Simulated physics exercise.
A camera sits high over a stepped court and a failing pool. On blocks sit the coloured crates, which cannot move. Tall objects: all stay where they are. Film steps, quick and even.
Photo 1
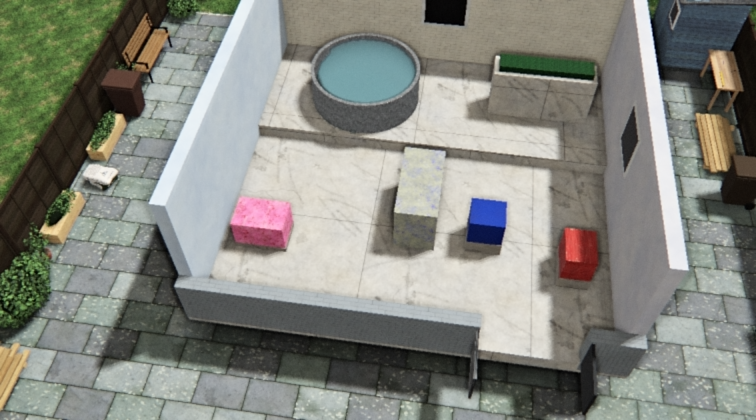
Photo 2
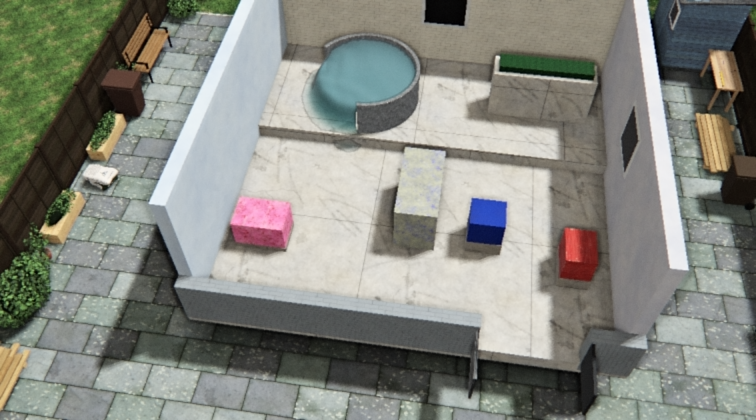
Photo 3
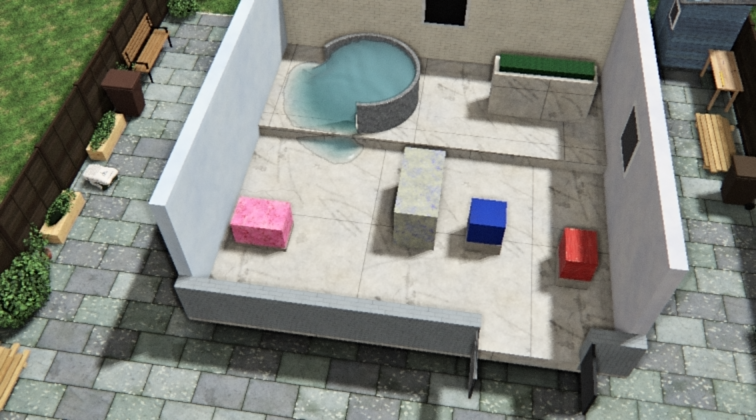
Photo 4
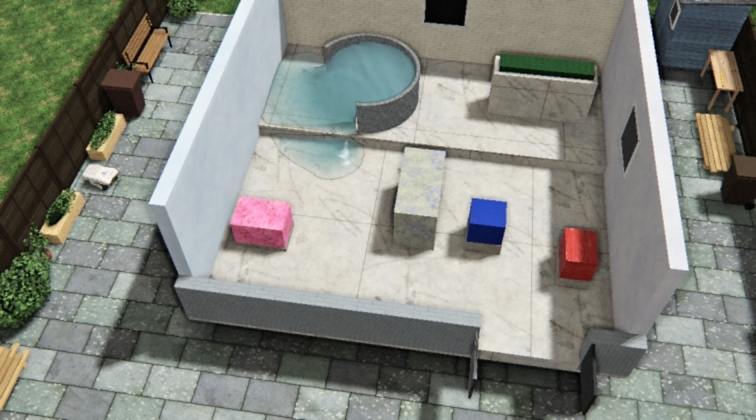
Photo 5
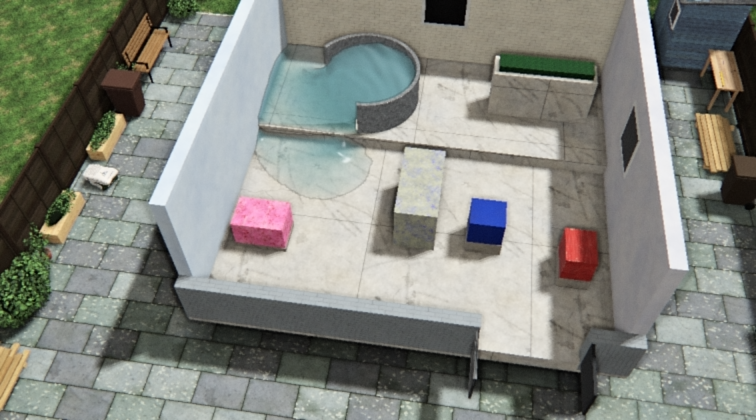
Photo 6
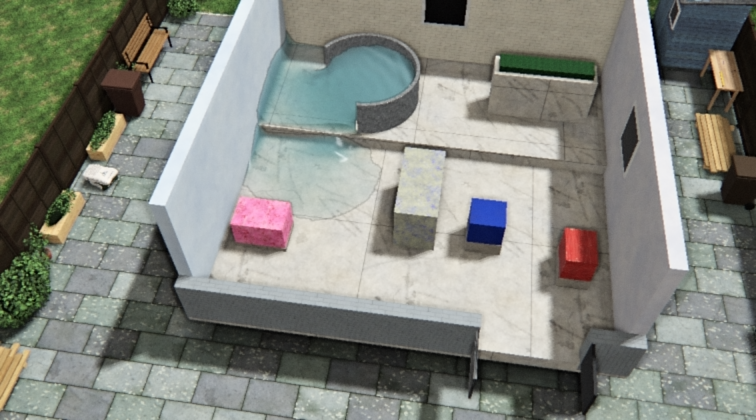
A round stone pool on a raised step opened at its front left, and water poured out, spreading left across the step and down onto the lower floor near a pink block.
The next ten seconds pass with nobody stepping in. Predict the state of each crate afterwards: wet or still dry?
Pink crate: Becomes wet; red crate: Remains dry; blue crate: Remains dry.
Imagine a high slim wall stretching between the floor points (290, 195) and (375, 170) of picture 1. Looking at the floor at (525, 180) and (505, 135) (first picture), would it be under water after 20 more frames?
Untouched, untouched.
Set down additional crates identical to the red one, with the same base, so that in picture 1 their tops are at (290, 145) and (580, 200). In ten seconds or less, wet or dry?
Crate one is touched by the flood; crate two avoids the flood.
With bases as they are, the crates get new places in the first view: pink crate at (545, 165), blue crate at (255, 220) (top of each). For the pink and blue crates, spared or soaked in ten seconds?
Looking at both, the pink crate gets submerged, and the blue crate gets submerged.
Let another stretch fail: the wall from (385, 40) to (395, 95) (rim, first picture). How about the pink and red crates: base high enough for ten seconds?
My reading: Pink stays untouched, red gets drenched.
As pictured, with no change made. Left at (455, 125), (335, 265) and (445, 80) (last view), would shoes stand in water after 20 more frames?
Going through them one by one, the first is spared, the second waterlogged and the third waterlogged.
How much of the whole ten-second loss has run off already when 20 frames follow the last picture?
Note - share reached: 0 %.
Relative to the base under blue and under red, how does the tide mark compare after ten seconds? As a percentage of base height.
About 30 percent and about 70 percent.
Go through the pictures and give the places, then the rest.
Still water in the round tank at (366, 71), in the first picture.
Water pours out at (319, 100) and has run to a hidden place, in the second picture.
Water pours out at (319, 102) and has run to (299, 67), in the third picture.
The front is at (283, 59), out from the gap at (319, 103), in the fourth picture.
Water pours out at (319, 104) and has run to (288, 46), in the fifth picture.
The front is at (315, 217), out from the gap at (319, 104), in the sixth picture.
A moment on, water covers 25 % of the floor; the pink crate water round its plinth, the red crate not reached, the blue crate not reached.
Next, water covers 30 % of the floor; the pink crate water round its plinth, the red crate not reached, the blue crate not reached.
Then, water covers 50 % of the floor; the pink crate water round its plinth, the red crate not reached, the blue crate not reached.
Later, water covers 85 % of the floor; the pink crate water round its plinth, the red crate water round its plinth, the blue crate water round its plinth.
In the end, water covers 85 % of the floor; the pink crate was topped, the red crate stayed above the water, the blue crate stayed above the water.
